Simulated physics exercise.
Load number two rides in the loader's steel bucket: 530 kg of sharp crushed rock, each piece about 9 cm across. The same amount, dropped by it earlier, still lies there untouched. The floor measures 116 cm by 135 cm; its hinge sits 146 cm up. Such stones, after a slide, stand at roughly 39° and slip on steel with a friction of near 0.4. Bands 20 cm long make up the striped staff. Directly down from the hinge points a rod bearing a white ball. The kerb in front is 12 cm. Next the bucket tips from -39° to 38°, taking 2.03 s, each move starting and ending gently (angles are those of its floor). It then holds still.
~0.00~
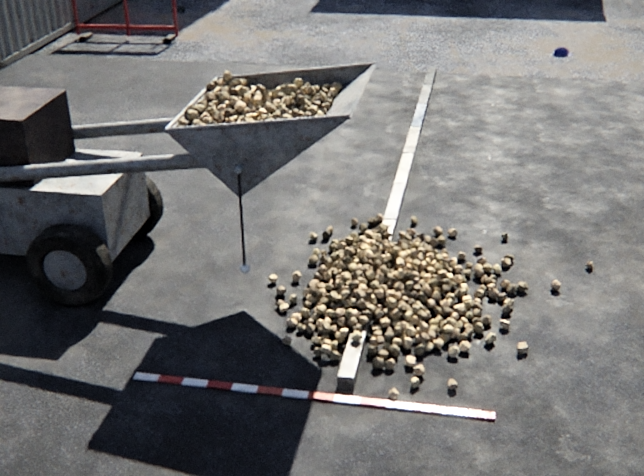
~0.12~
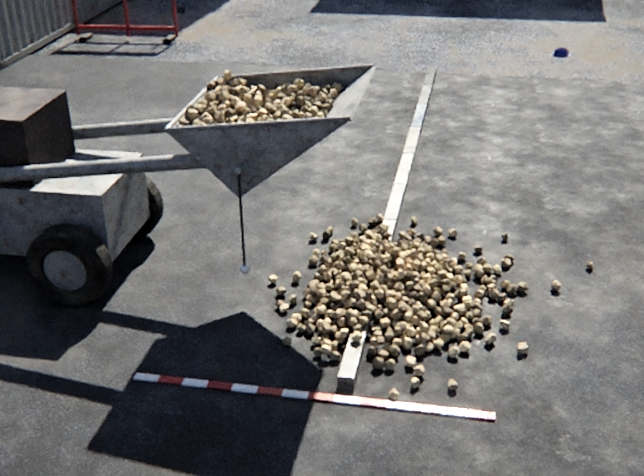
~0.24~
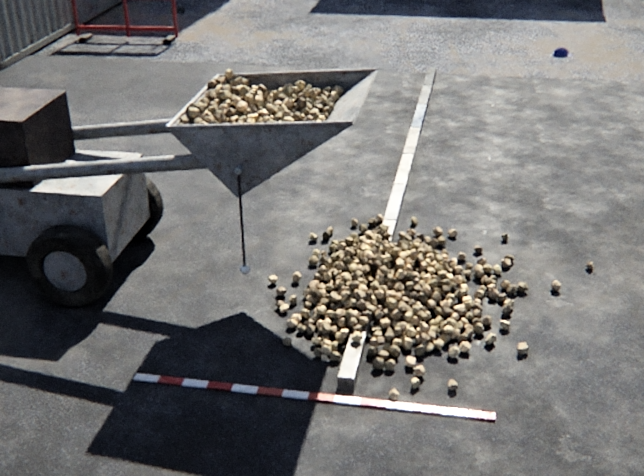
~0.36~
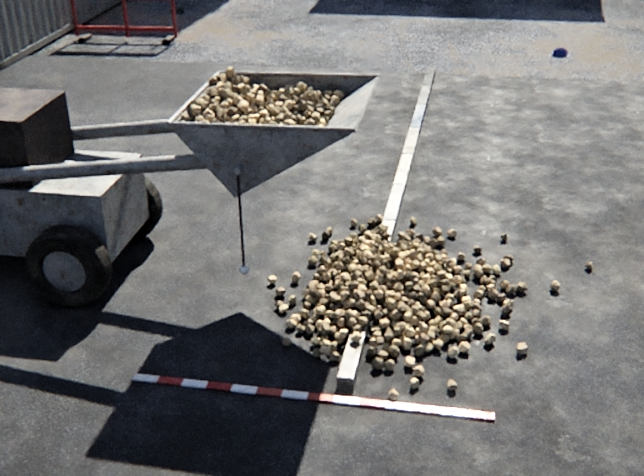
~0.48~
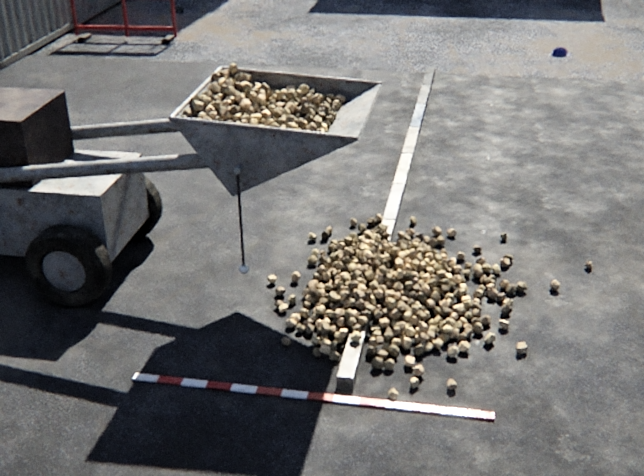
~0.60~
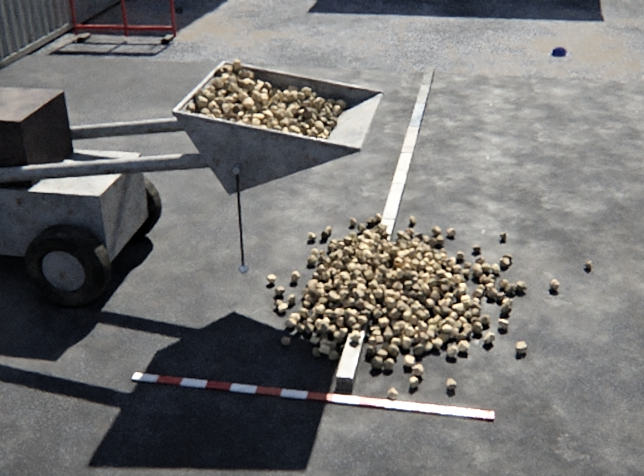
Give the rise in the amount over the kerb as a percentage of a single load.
70 %.
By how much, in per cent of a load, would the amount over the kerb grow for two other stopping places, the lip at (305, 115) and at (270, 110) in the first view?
Case one about 15 %, case two about 0 %.
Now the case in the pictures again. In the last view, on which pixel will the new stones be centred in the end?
Roughly at (395, 275) in the last picture.
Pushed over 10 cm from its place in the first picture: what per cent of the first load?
Close to 10 in a hundred of them.
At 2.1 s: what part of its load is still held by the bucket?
It holds some 55 per cent.
After 1.5 s the floor is at 26°; in per cent of one load, 100 in the bucket, 45 on this side of the kerb, 55 over the kerb; the foremost stones are at (527, 291).
After 2.1 s the floor is at 38°; in per cent of one load, 54 in the bucket, 80 on this side of the kerb, 66 over the kerb; the foremost stones are at (527, 291).
After 2.5 s the floor is at 38°; in per cent of one load, 16 in the bucket, 83 on this side of the kerb, 102 over the kerb; the foremost stones are at (527, 291).
After 5.3 s the floor is at 38°; in per cent of one load, 0 in the bucket, 75 on this side of the kerb, 125 over the kerb; the foremost stones are at (545, 310). Net gain over the kerb, 70.
